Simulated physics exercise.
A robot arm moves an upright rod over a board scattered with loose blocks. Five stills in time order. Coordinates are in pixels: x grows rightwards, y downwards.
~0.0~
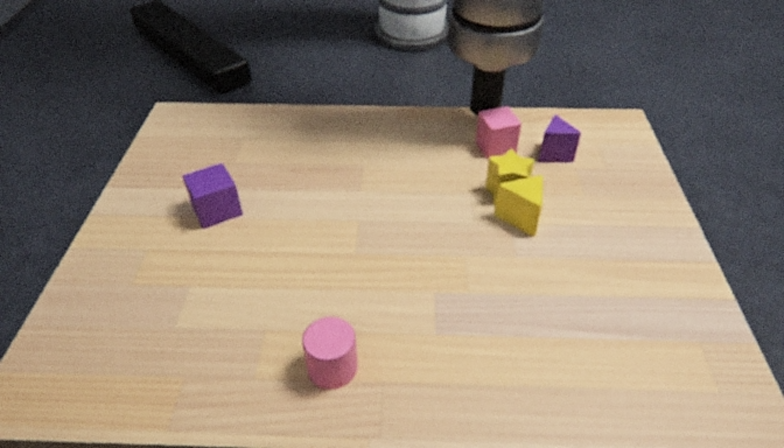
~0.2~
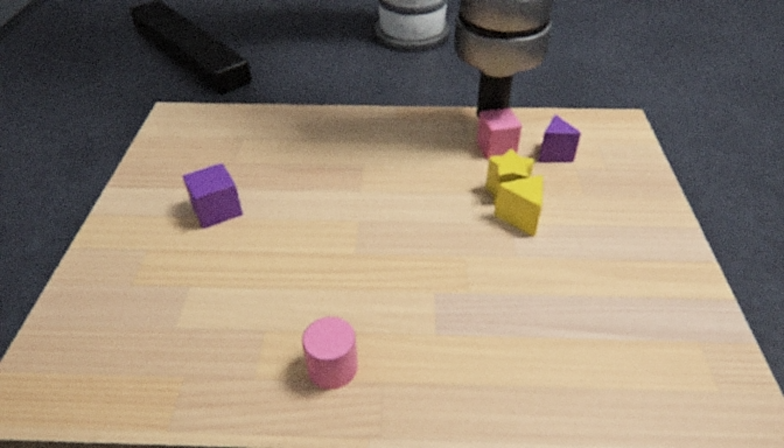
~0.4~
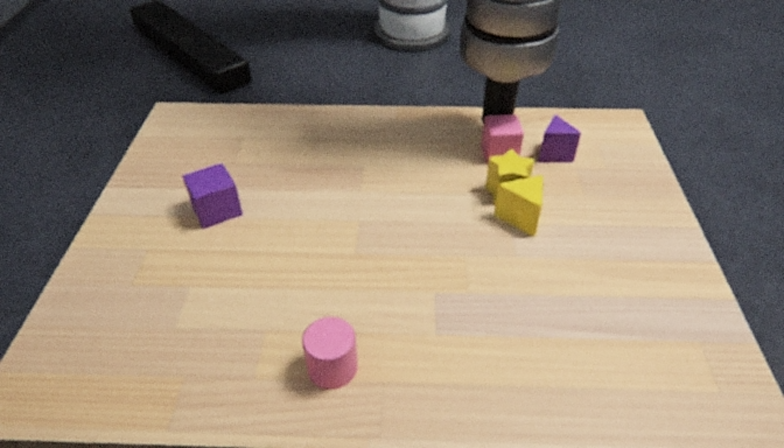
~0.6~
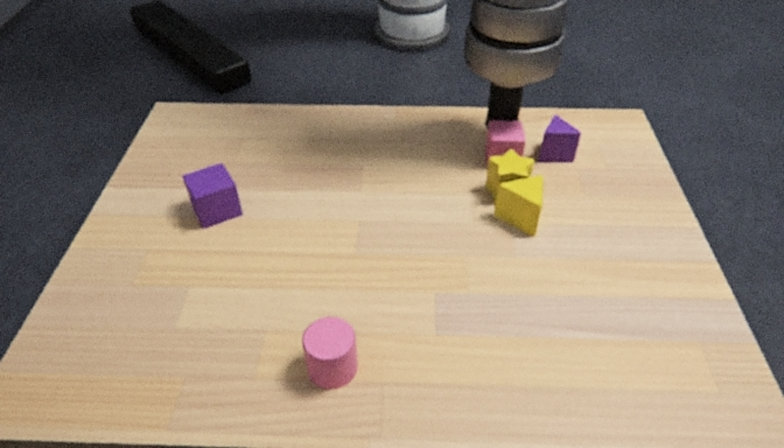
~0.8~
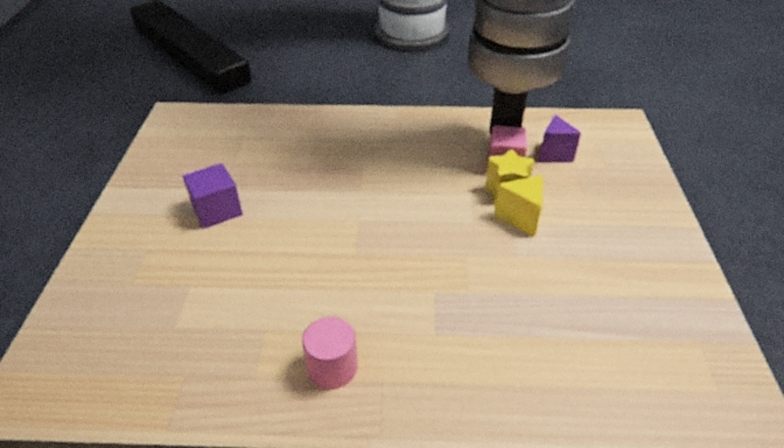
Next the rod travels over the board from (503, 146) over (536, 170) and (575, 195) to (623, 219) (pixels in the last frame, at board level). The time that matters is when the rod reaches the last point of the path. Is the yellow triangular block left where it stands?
I expect not.
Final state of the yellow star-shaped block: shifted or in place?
Once the path ends, it is somewhere new.
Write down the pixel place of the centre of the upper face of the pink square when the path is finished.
The top centre is at (514, 151).
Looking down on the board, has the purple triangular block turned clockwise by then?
No, that is not what happens.
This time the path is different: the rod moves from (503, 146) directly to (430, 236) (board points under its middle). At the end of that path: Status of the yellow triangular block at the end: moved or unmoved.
Displaced, by a centimetre or more.
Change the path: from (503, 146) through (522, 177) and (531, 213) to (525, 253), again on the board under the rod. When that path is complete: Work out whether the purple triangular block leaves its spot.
Stays put.
The first path, step by step. One third of the way, rod at (540, 156); pink square at (514, 151), turned 40° clockwise; yellow star-shaped block at (505, 174), turned 15° anticlockwise; yellow triangular block at (529, 195); purple triangular block at (565, 129), turned 35° anticlockwise.
Two thirds of the way, rod at (580, 181); pink square at (514, 151), turned 45° clockwise; yellow star-shaped block at (505, 174), turned 15° anticlockwise; yellow triangular block at (529, 195); purple triangular block at (567, 130), turned 50° anticlockwise.
At the end, rod at (629, 204); pink square at (514, 151), turned 45° clockwise; yellow star-shaped block at (505, 174), turned 15° anticlockwise; yellow triangular block at (529, 195); purple triangular block at (567, 130), turned 50° anticlockwise.
